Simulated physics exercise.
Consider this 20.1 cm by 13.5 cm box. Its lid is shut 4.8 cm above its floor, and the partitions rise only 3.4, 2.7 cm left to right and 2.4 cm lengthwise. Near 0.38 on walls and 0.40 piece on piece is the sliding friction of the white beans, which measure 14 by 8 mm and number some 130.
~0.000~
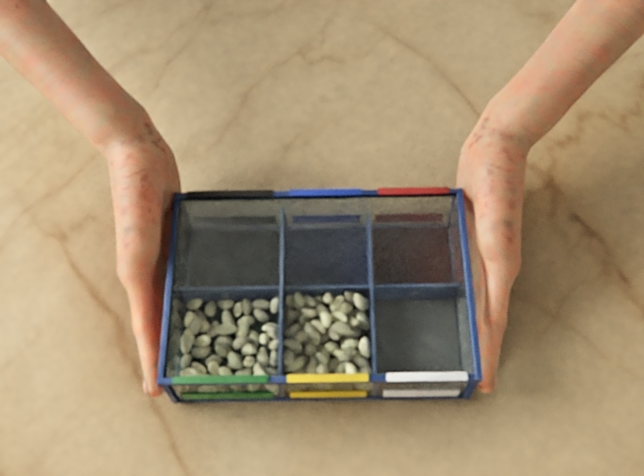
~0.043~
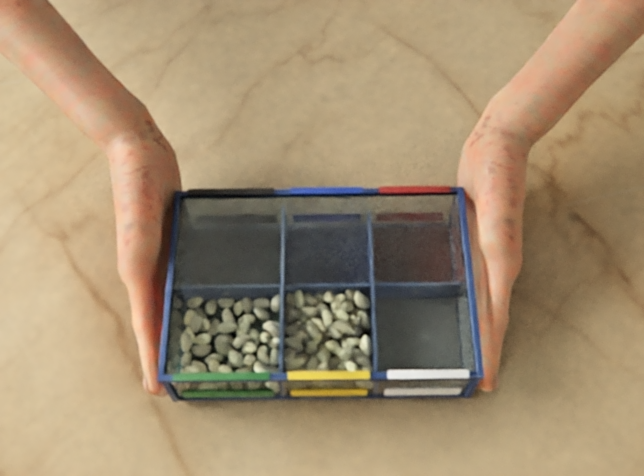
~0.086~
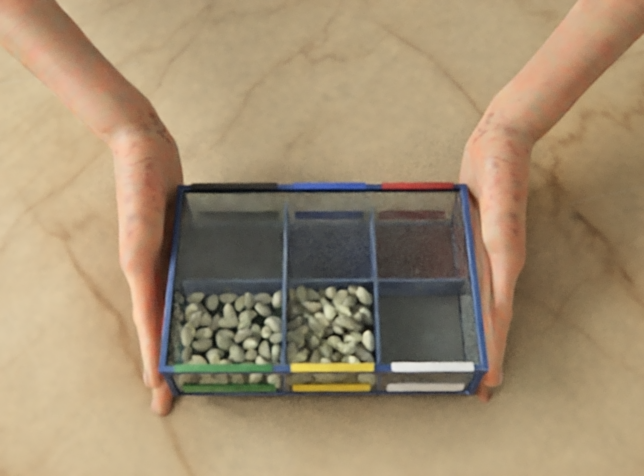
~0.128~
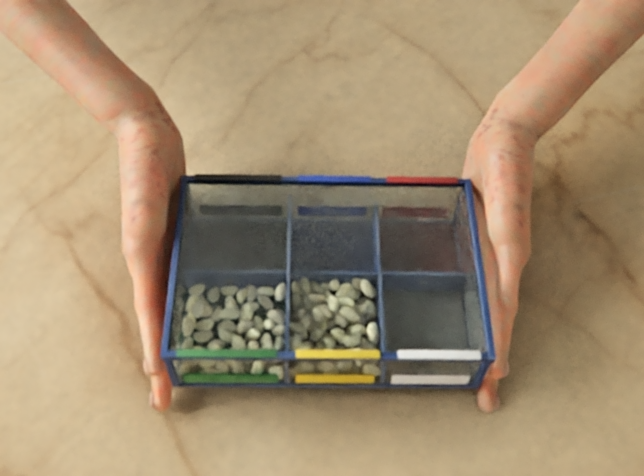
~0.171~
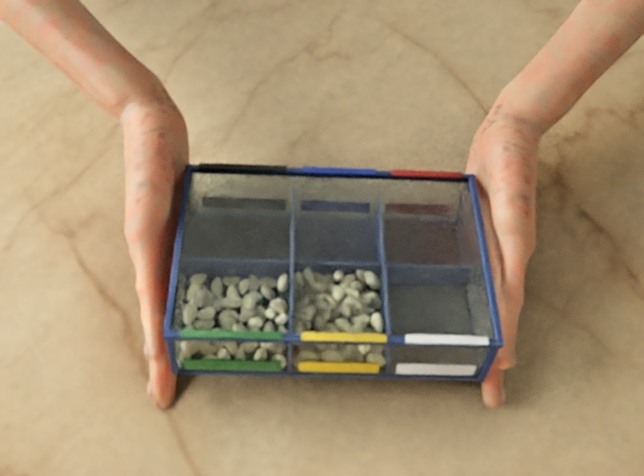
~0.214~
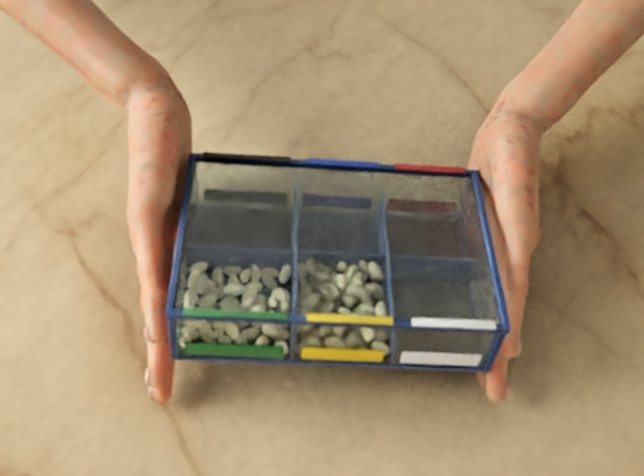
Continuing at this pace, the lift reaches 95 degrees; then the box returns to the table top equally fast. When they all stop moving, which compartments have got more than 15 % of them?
Once they stop: Red has, blue has, green has not, yellow has not, white has not, black has.
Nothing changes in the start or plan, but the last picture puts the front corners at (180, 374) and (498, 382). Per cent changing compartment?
I'd say close to 35 in a hundred.
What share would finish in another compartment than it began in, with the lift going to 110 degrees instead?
Some 100 per cent.
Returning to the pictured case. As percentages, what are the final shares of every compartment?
The red one ends with 40, blue 25, green 5, yellow 10, white 0 and black 25 per cent.
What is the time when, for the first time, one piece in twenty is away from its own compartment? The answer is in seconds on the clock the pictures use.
It comes at roughly 0.80 s.
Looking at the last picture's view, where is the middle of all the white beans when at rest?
Centre at rest, approx.: (355, 245) px.
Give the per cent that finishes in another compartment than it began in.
About 85 per cent.
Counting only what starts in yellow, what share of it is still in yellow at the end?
Around 20 %.
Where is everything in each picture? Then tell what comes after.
The first frame shows box tilt 0 degrees, front corners at (164, 379) and (475, 375); green 40 %, yellow 60 %.
The second frame shows box tilt 1 degrees, front corners at (165, 376) and (477, 372).
The third frame shows box tilt 3 degrees, front corners at (166, 367) and (481, 366), lowest corner right back.
The fourth frame shows box tilt 7 degrees, front corners at (168, 352) and (488, 354), lowest corner right back.
The fifth frame shows box tilt 12 degrees, front corners at (171, 333) and (496, 341), lowest corner right back.
The sixth frame shows box tilt 16 degrees, front corners at (173, 312) and (503, 326), lowest corner right back; green 40 %, yellow 60 %. Its pace works out near 105 degrees a second.
After 1.03 s, tilt 95 degrees; red 20 %, blue 15 %, green 25 %, yellow 30 %, black 10 %.
After 1.57 s, tilt 42 degrees; red 35 %, blue 25 %, green 5 %, yellow 10 %, black 25 %.
After 2.17 s, tilt 0 degrees; red 40 %, blue 25 %, green 5 %, yellow 10 %, black 25 %.
By 2.7 s all is still; red 40 %, blue 25 %, green 5 %, yellow 10 %, white 0 %, black 25 %.
